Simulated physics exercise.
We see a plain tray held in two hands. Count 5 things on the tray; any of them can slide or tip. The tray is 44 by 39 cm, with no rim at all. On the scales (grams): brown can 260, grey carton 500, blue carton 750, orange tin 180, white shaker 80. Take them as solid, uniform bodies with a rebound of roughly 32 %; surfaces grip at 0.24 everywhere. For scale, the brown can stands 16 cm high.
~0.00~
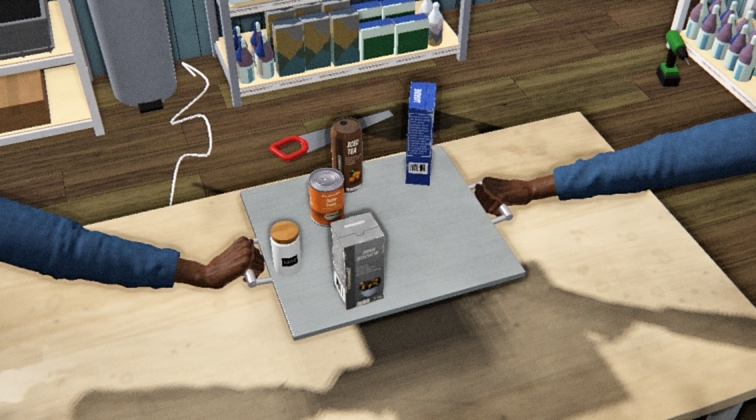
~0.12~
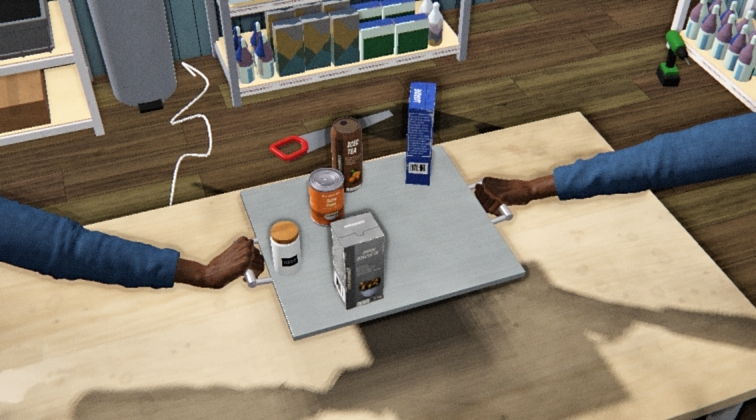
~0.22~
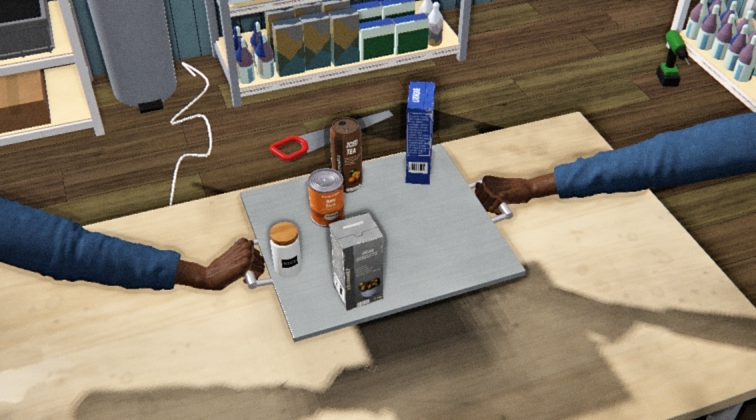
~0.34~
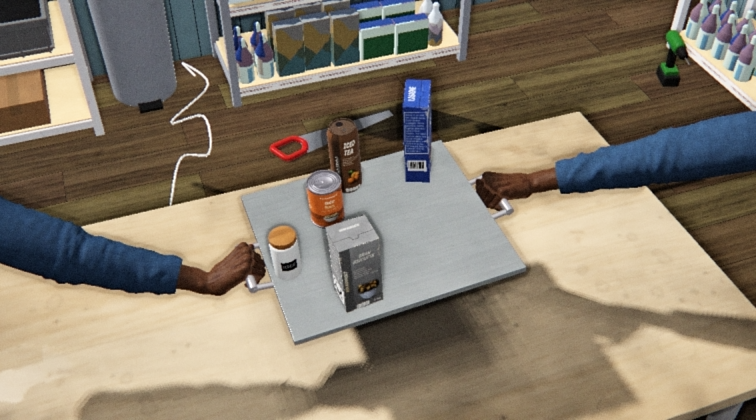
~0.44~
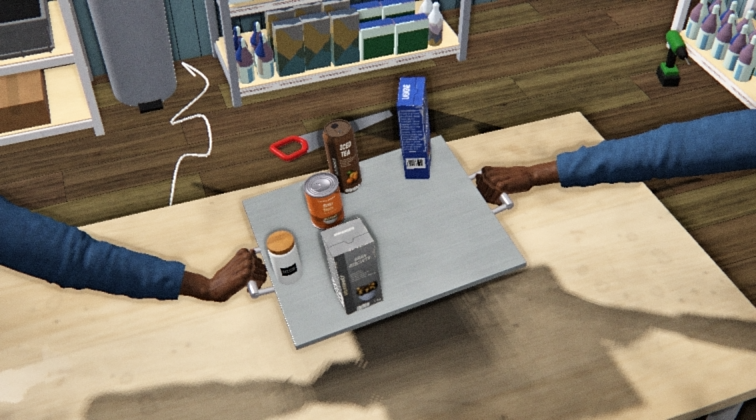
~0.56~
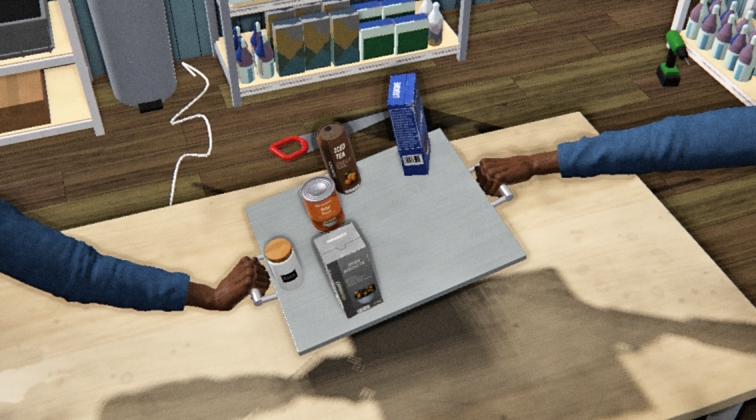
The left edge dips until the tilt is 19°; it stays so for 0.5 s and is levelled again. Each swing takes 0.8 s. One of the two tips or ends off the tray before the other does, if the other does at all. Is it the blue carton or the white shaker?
Of the two named, the second: The white shaker.
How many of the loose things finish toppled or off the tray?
In all, 5.
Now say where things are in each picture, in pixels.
The first picture shows tray level; blue carton (421, 135); white shaker (286, 249).
The second picture shows tray level; orange tin (327, 197); brown can (347, 156).
The third picture shows tilt 1°, left edge down; grey carton (357, 262); orange tin (326, 198).
The fourth picture shows tilt 3°, left edge down; brown can (345, 157); grey carton (355, 264).
The fifth picture shows tilt 7°, left edge down; orange tin (325, 202); brown can (343, 158).
The sixth picture shows tilt 12°, left edge down; blue carton (410, 126); white shaker (285, 265).
By 1.16 s, tilt 19°, left edge down; white shaker now off the tray; blue carton 15 cm from its spot near (338, 155); grey carton 13 cm from its spot.
By 1.46 s, tilt 19°, left edge down; brown can, grey carton and orange tin now off the tray; blue carton 35 cm from its spot near (247, 203).
By 1.86 s, tilt 7°, left edge down; blue carton now off the tray.
When it is over (2.7 s), off the tray, brown can, grey carton, blue carton, orange tin and white shaker. End places, in pixels of the last picture, blue carton near (131, 346), white shaker near (253, 370). Blue carton went at 1.50 s; white shaker went at 0.96 s.
